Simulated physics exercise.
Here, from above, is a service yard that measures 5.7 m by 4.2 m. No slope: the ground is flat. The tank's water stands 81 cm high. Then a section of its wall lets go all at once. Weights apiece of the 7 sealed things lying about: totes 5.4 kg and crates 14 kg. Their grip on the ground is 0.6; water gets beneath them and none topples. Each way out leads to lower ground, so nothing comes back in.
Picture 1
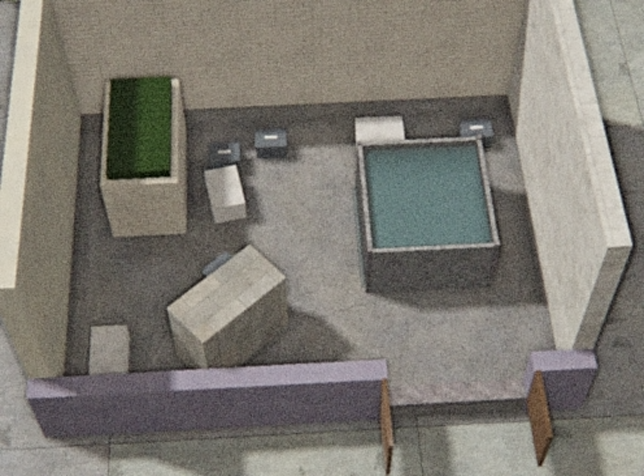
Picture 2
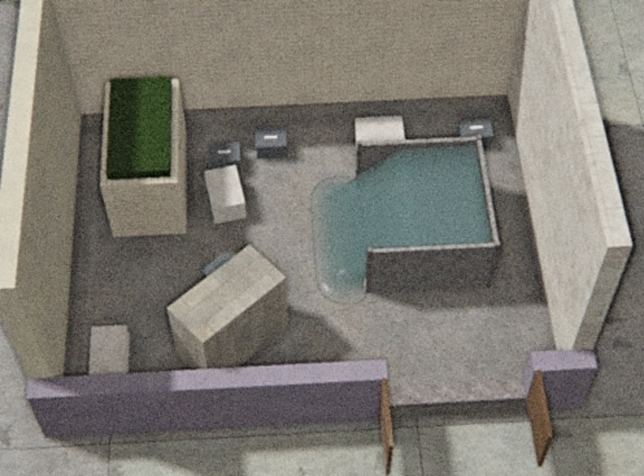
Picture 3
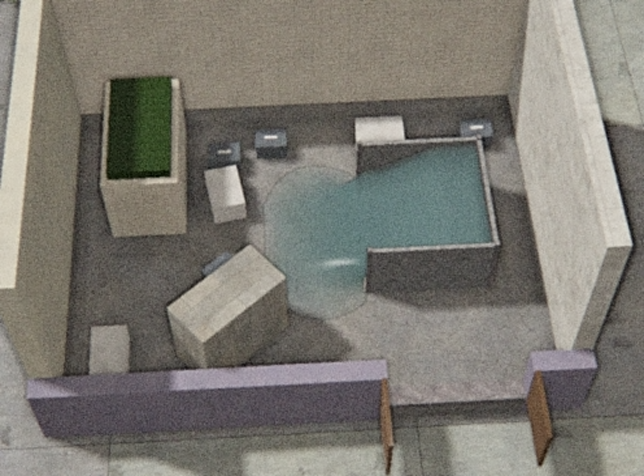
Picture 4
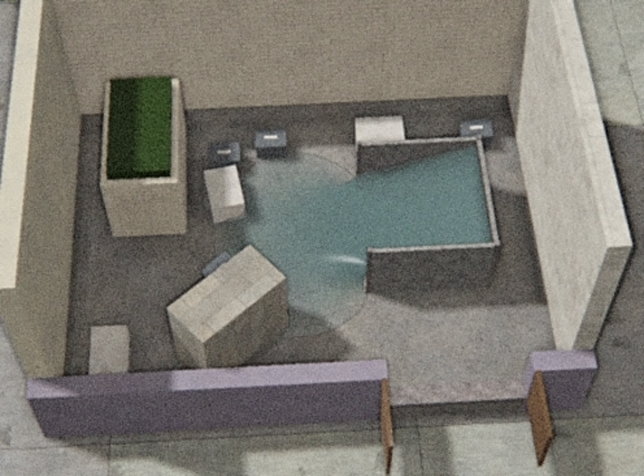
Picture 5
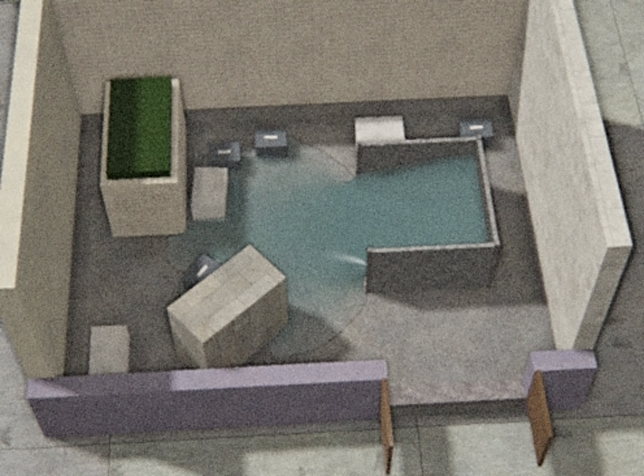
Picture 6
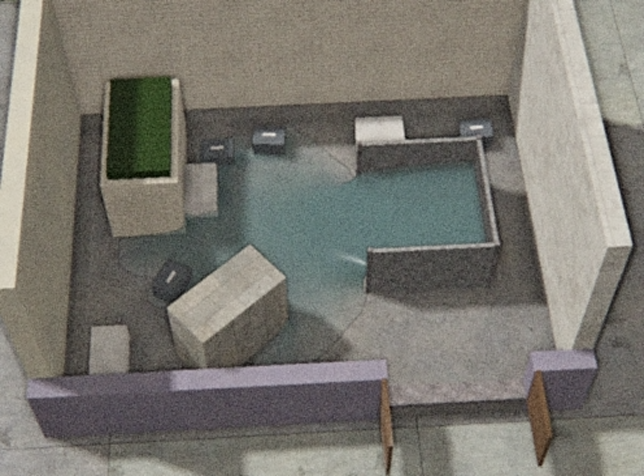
Water poured out of the open left side of a big square tank and spread leftward across the walled yard's floor, flowing around a large block, then pushed a few small boxes to the left.
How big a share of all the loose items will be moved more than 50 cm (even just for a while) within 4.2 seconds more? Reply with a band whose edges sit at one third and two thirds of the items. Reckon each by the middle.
Band: Two thirds or above.
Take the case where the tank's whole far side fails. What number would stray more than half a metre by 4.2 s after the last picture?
Then it comes to 5 of them.
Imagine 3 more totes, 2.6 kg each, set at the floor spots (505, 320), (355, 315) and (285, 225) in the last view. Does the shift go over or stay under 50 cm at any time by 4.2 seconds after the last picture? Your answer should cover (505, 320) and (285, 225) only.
In the order asked they come out inside the limit, beyond the limit.
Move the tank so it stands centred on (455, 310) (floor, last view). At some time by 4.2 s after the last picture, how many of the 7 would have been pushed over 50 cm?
Then 7 of them would.
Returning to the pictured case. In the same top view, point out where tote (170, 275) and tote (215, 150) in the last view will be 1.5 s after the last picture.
I'd say close to (82, 366) and close to (241, 100).
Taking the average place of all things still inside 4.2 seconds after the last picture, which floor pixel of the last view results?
Centred roughly on (312, 202).
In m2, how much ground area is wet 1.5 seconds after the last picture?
Roughly 15 m2 of it is wet.
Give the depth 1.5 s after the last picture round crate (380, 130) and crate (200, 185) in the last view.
About 0 and 20 cm.
Then, 0.4 s after the last picture 2 of 7 are over 50 cm from their spots; 1 afloat.
Then, 1.5 s after the last picture 3 of 7 are over 50 cm from their spots; 4 afloat.
Then, 2.8 s after the last picture 4 of 7 are over 50 cm from their spots; 5 afloat.
Then, 4.2 s after the last picture 6 of 7 are over 50 cm from their spots, and 6 have been at some point; 6 afloat.
